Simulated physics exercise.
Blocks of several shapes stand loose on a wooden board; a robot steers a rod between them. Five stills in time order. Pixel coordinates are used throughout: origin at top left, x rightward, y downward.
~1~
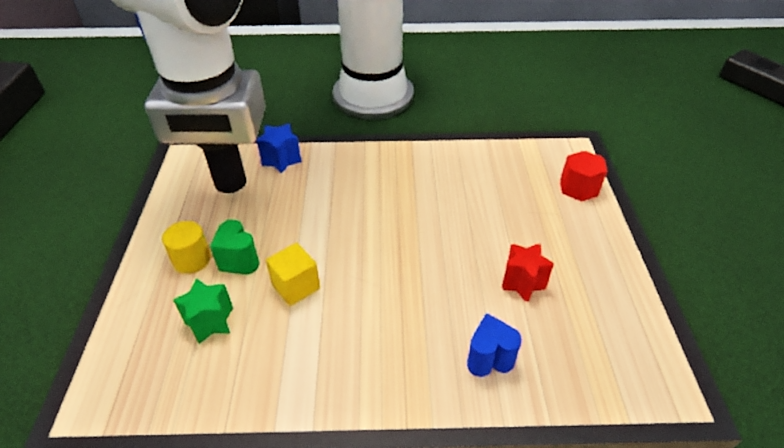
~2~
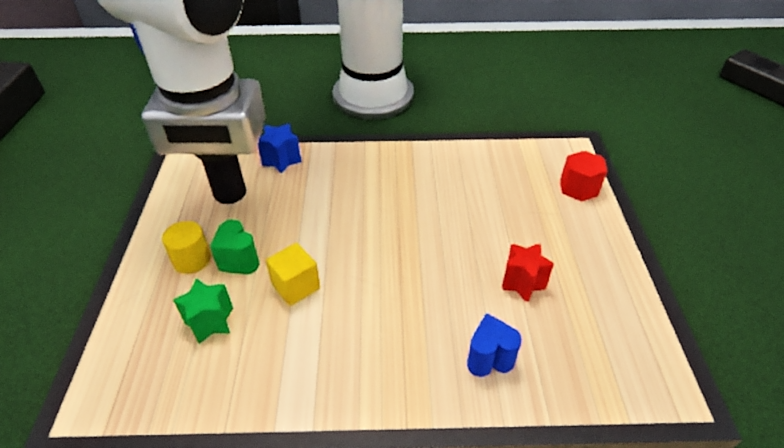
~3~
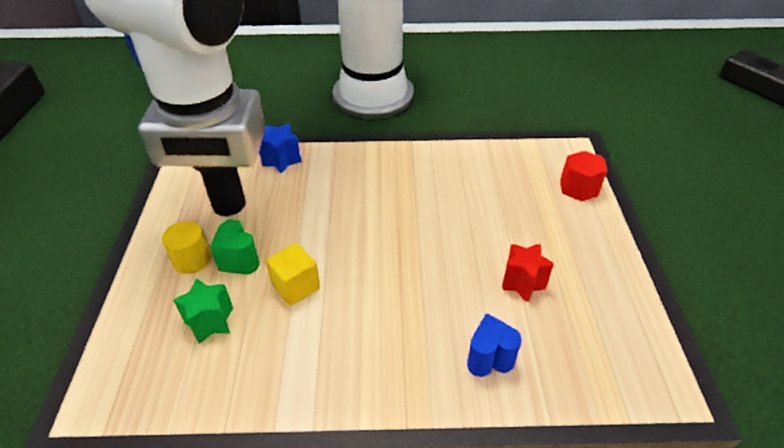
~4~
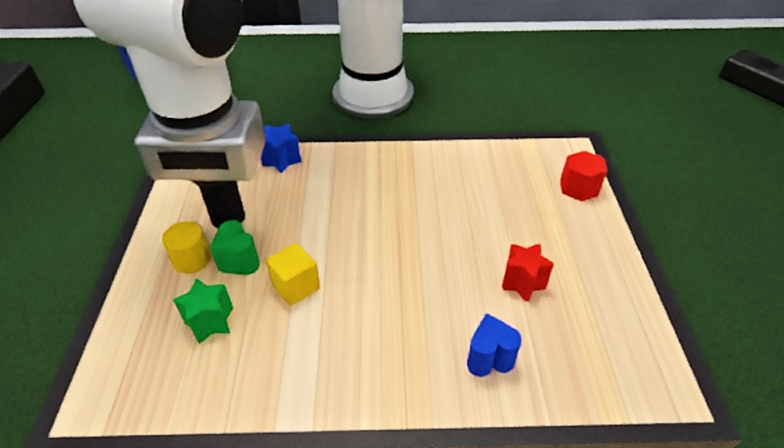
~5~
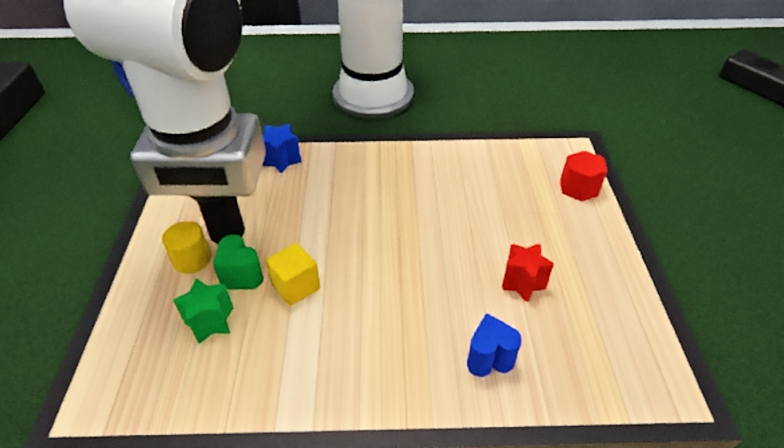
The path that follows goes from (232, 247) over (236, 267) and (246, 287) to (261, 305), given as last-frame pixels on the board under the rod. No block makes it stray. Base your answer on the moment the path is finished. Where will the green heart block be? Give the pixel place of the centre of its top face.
Pixel (263, 316).
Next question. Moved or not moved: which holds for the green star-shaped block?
By the last moment of the path, the green star-shaped block has shifted.
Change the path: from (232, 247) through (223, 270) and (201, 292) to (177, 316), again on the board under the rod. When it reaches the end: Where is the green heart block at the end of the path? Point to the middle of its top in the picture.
Close to (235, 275).
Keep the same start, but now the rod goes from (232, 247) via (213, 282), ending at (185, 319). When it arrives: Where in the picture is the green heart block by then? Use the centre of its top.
By then it is at (237, 276).
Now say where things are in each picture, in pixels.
In the first frame, rod tip (231, 183); block tops, green star-shaped block (200, 297); green heart block (231, 235); yellow square (291, 261).
In the second frame, rod (230, 193); blocks unchanged.
In the third frame, rod (229, 205); blocks unchanged.
In the fourth frame, rod (228, 218); blocks unchanged.
In the fifth frame, rod (227, 232); green star-shaped block (200, 297); green heart block (233, 251); yellow square (291, 261).
The first path, step by step. Halfway along, rod (235, 262); green star-shaped block (202, 304), turned 35° clockwise; green heart block (246, 283).
At the end, rod (256, 290); green star-shaped block (203, 306), turned 50° clockwise; green heart block (263, 316); yellow square in place.
